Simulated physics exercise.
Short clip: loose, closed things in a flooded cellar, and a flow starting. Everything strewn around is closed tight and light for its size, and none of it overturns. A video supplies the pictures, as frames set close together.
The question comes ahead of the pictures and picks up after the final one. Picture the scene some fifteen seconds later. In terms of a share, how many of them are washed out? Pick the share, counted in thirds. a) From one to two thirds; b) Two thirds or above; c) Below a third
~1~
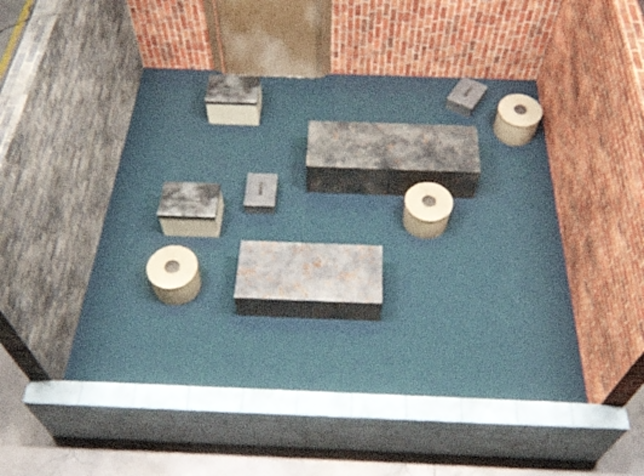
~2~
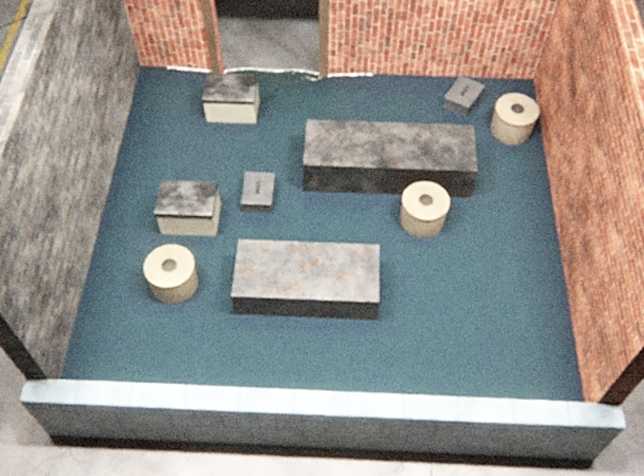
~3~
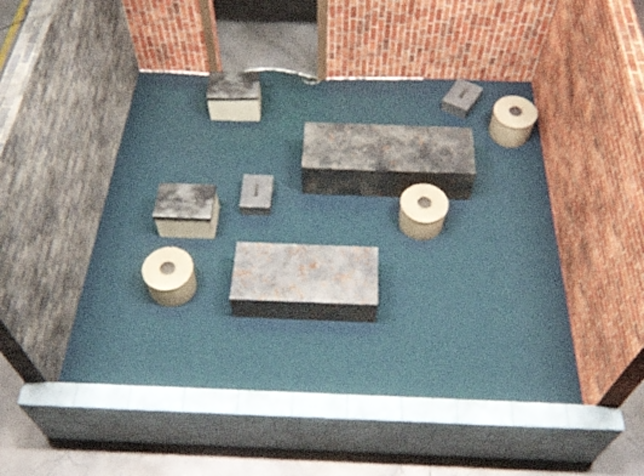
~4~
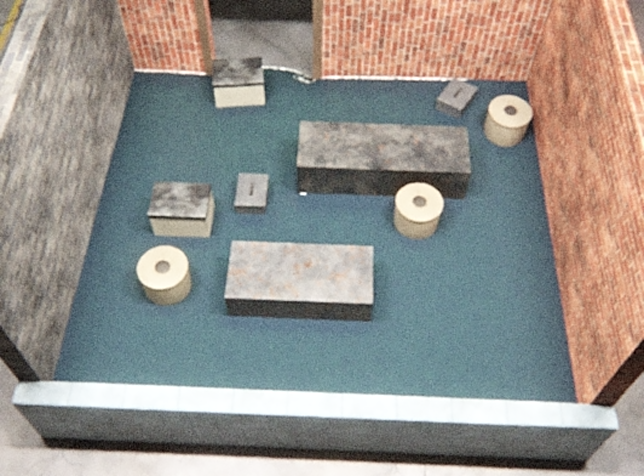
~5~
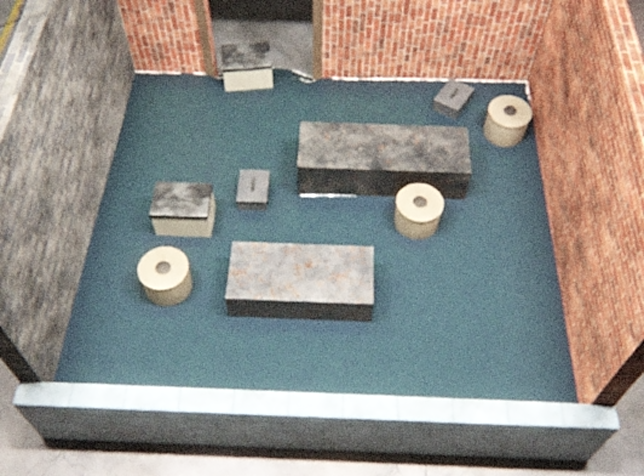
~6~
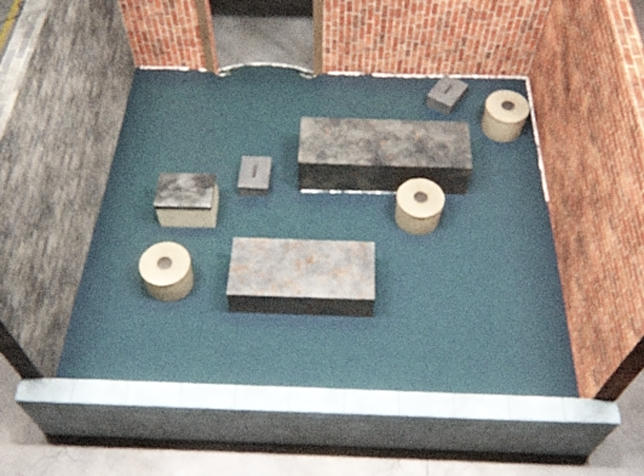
(b) Two thirds or above.
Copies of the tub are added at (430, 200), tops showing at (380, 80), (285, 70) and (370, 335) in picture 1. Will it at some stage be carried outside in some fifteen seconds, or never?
Outcomes in turn are expelled, expelled, not expelled.
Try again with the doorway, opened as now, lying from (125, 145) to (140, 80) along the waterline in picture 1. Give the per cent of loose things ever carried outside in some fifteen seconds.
60 per cent.
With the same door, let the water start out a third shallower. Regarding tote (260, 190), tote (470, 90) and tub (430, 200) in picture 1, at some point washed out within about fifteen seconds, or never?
Escapes; escapes; retained.
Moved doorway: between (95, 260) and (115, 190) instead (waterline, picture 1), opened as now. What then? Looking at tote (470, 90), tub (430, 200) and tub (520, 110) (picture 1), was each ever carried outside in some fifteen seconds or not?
Item one doesn't escape, item two doesn't escape, item three doesn't escape.
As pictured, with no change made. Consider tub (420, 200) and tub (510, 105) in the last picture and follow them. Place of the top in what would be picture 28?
At about (338, 210) and (346, 78).
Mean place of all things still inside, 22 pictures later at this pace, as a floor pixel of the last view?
That works out to about (291, 168) on the floor.
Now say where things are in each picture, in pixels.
A tote at (261, 189) floats; a tote at (468, 92) floats; 0 of 7 have shifted, in the first frame.
A tote at (258, 188) floats; a tote at (465, 91) floats; 0 of 7 have shifted, in the second frame.
A tote at (257, 191) floats; a tote at (463, 94) floats; 1 of 7 have shifted, in the third frame.
A tote at (252, 189) floats; a tote at (458, 93), afloat; 1 of 7 have shifted, in the fourth frame.
A tote at (253, 185) floats, close to its start; a tote at (454, 94) floats, close to its start; 2 of 7 have shifted, in the fifth frame.
A tote at (255, 172) floats, close to its start; a tote at (448, 90) floats, close to its start; 4 of 7 have shifted, in the sixth frame.
A moment on, 1 of 7 are out; 6 afloat.
Next, 2 of 7 are out; 5 afloat.
Later, 4 of 7 are out; 3 afloat.
In the end, 5 of 7 are out; 2 afloat.
